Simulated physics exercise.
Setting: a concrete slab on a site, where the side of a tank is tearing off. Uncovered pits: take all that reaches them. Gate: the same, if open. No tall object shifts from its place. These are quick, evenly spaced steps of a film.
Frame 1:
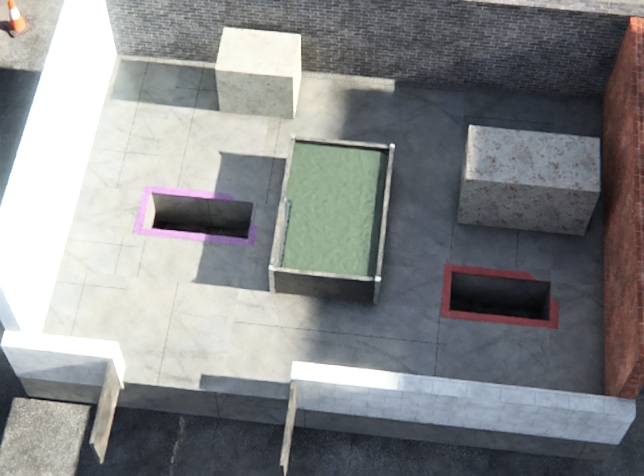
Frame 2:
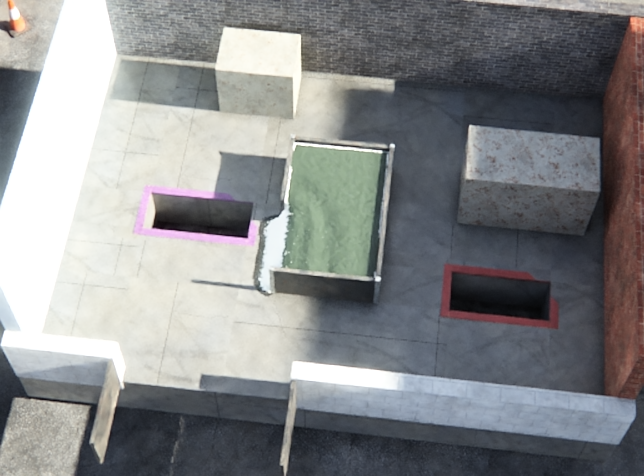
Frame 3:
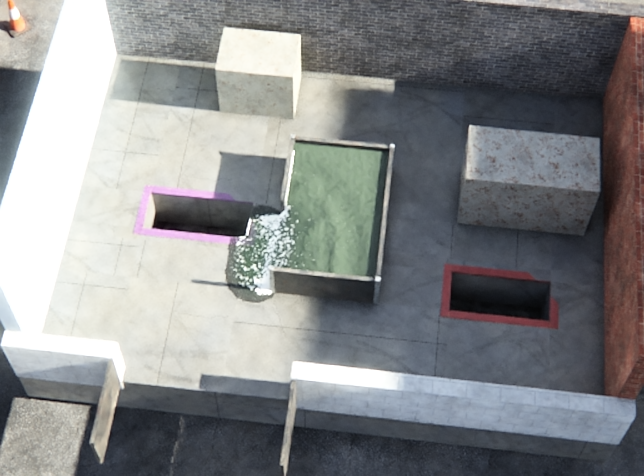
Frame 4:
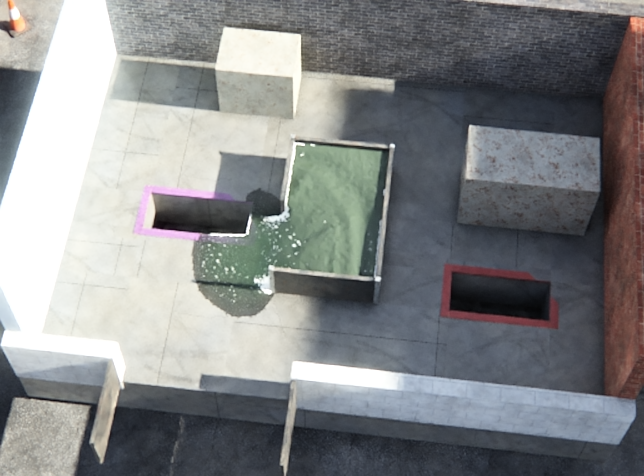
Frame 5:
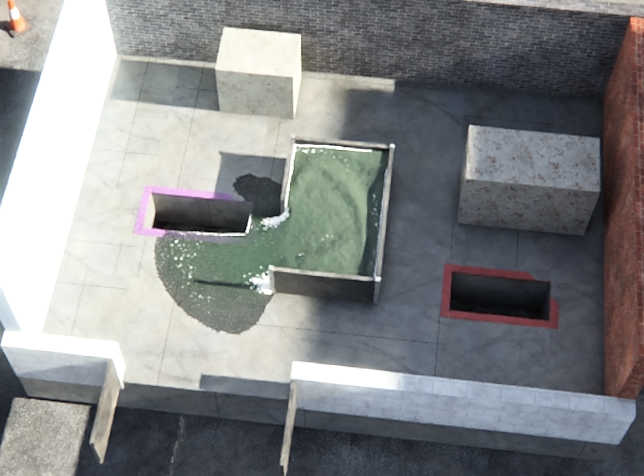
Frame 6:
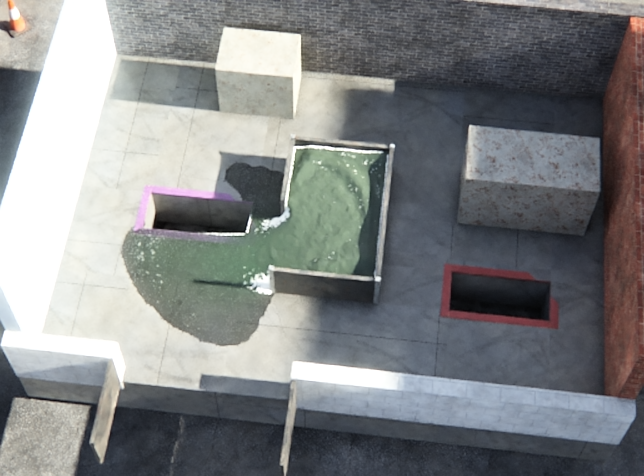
Green water bursts from the tank's left side and spreads left across the concrete past the pink-edged pit.
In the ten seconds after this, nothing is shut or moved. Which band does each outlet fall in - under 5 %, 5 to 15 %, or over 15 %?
Outcome: The gate gets in excess of fifteen per cent. The red pit gets shy of five per cent. The purple pit gets in excess of fifteen per cent.
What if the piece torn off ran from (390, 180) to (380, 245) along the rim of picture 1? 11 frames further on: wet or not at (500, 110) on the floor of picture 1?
Outcome: Swamped.
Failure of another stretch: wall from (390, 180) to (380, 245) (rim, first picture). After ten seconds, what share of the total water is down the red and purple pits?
Estimates in per cent: Red 40, purple 2.
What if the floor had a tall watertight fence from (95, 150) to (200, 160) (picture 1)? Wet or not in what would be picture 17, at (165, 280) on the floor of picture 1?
Submerged.
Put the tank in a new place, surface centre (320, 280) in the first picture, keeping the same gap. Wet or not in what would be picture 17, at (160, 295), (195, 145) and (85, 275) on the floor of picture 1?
Spot one wetted, spot two unwetted, spot three wetted.
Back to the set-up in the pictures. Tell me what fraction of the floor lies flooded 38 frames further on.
About 35 per cent.
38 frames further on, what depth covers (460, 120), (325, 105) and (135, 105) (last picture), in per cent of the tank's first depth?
The three come to near 0, 0 and 6 per cent respectively.
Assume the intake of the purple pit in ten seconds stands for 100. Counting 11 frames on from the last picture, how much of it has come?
My guess is about 45 %.
A moment on, water covers 20 % of the floor; the gate 0 %, the red pit 0 %, the purple pit 10 %.
Next, water covers 20 % of the floor; the gate 2 %, the red pit 0 %, the purple pit 15 %.
Then, water covers 30 % of the floor; the gate 5 %, the red pit 0 %, the purple pit 22 %.
Later, water covers 35 % of the floor; the gate 12 %, the red pit 0 %, the purple pit 28 %.
In the end, water covers 40 % of the floor; the gate 20 %, the red pit 0 %, the purple pit 33 %.
